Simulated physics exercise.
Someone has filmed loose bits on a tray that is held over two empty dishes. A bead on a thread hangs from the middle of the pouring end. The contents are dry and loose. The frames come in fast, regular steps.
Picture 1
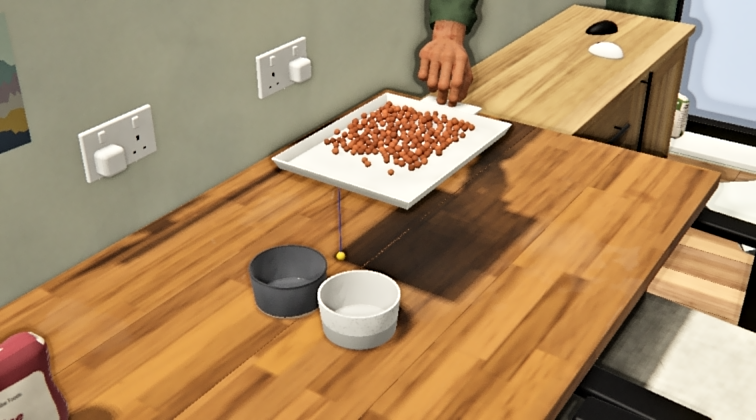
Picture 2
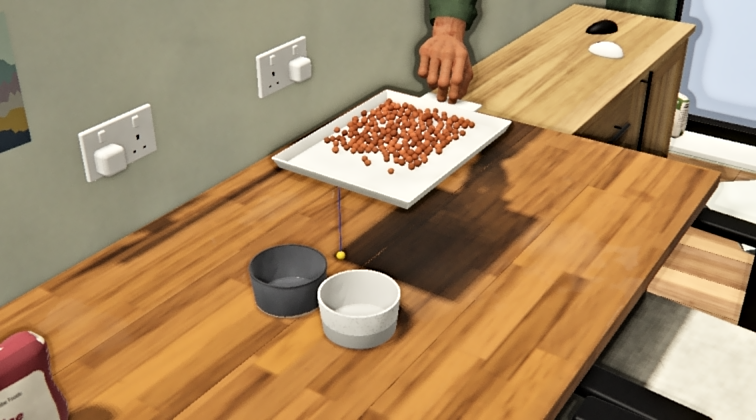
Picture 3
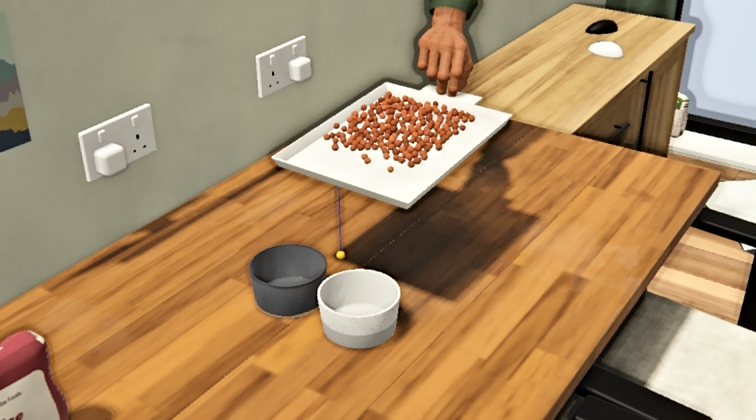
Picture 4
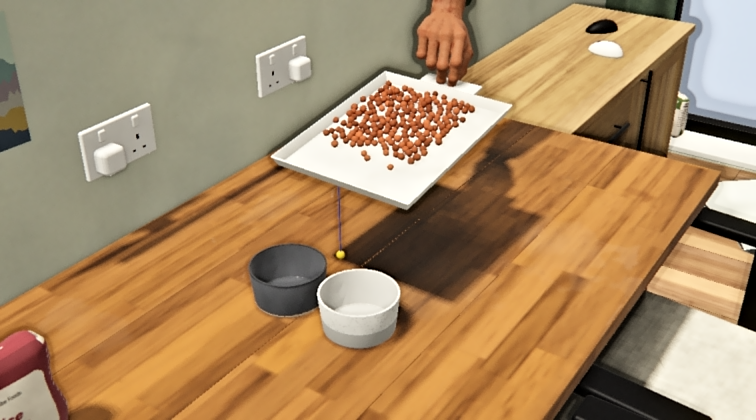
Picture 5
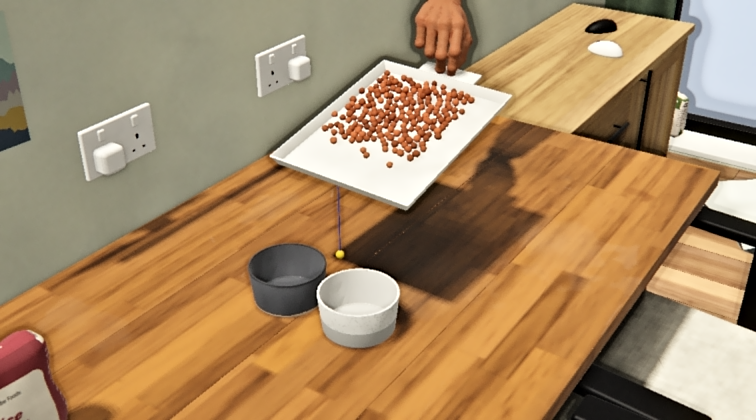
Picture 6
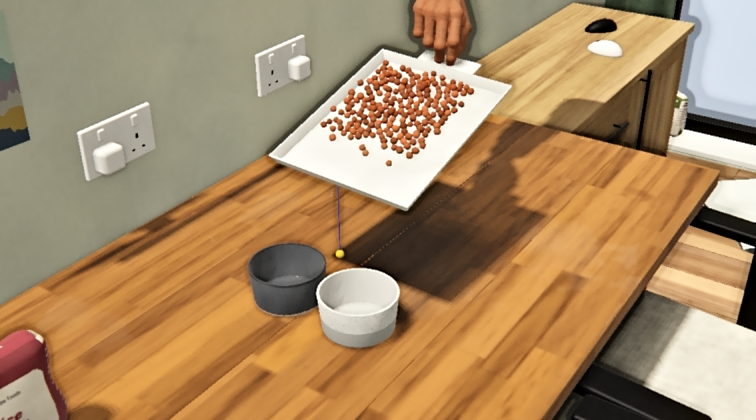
To begin with, a hand holds a white tray of small reddish-brown pellets almost level above a dark dish and a white dish on a wooden counter. Gradually the hand raises the far end, tilting the tray toward the dishes, while the pellets stay heaped on it and the dishes remain still.
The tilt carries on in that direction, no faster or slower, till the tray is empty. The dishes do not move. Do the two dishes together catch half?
Caught overall: The larger part.
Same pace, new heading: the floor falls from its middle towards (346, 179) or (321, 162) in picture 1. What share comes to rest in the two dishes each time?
About 90 and 50 per cent.
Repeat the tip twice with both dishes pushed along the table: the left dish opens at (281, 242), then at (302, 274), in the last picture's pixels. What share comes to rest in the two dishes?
In turn 20 and 90 in a hundred.
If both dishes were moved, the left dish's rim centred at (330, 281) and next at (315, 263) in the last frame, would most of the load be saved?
First over half, then over half.
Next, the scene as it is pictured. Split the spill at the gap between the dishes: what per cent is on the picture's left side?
Close to 30 per cent.
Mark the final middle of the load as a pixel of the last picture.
At about (355, 322).
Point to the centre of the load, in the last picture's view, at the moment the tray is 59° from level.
Near (360, 197).
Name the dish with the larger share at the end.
Fuller: The right one.
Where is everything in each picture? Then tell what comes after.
In the first frame, corners of the pouring end at (279, 158) and (407, 198), level; middle of the load at (404, 134), clay pellets; left dish at (264, 298); right dish at (336, 328); bead on its thread at (341, 256).
In the second frame, corners of the pouring end at (279, 157) and (407, 198), level; middle of the load at (404, 132).
In the third frame, corners of the pouring end at (279, 156) and (407, 199), tipped barely, lowest at the right corner; middle of the load at (404, 127).
In the fourth frame, corners of the pouring end at (278, 155) and (406, 200), tipped a little, lowest at the right corner; middle of the load at (403, 120).
In the fifth frame, corners of the pouring end at (277, 155) and (406, 201), tipped a little, lowest at the right corner; middle of the load at (402, 112).
In the sixth frame, corners of the pouring end at (276, 154) and (405, 202), tipped clearly, lowest at the right corner; middle of the load at (401, 106); left dish at (263, 296); right dish at (335, 326).
Soon, tray tipped steeply; about half on the tray; about a quarter in the right dish; a stray few in the left dish; a small part outside both; a small part in the air.
A while on, tray tipped right over; a stray few on the tray; about half in the right dish; a small part in the left dish; about a quarter outside both; a small part in the air.
Towards the end, tray tipped past a quarter turn; about two thirds in the right dish; about a quarter in the left dish; about a quarter outside both.
Finally, tray tipped past a quarter turn; about two thirds in the right dish; about a quarter in the left dish; about a quarter outside both.
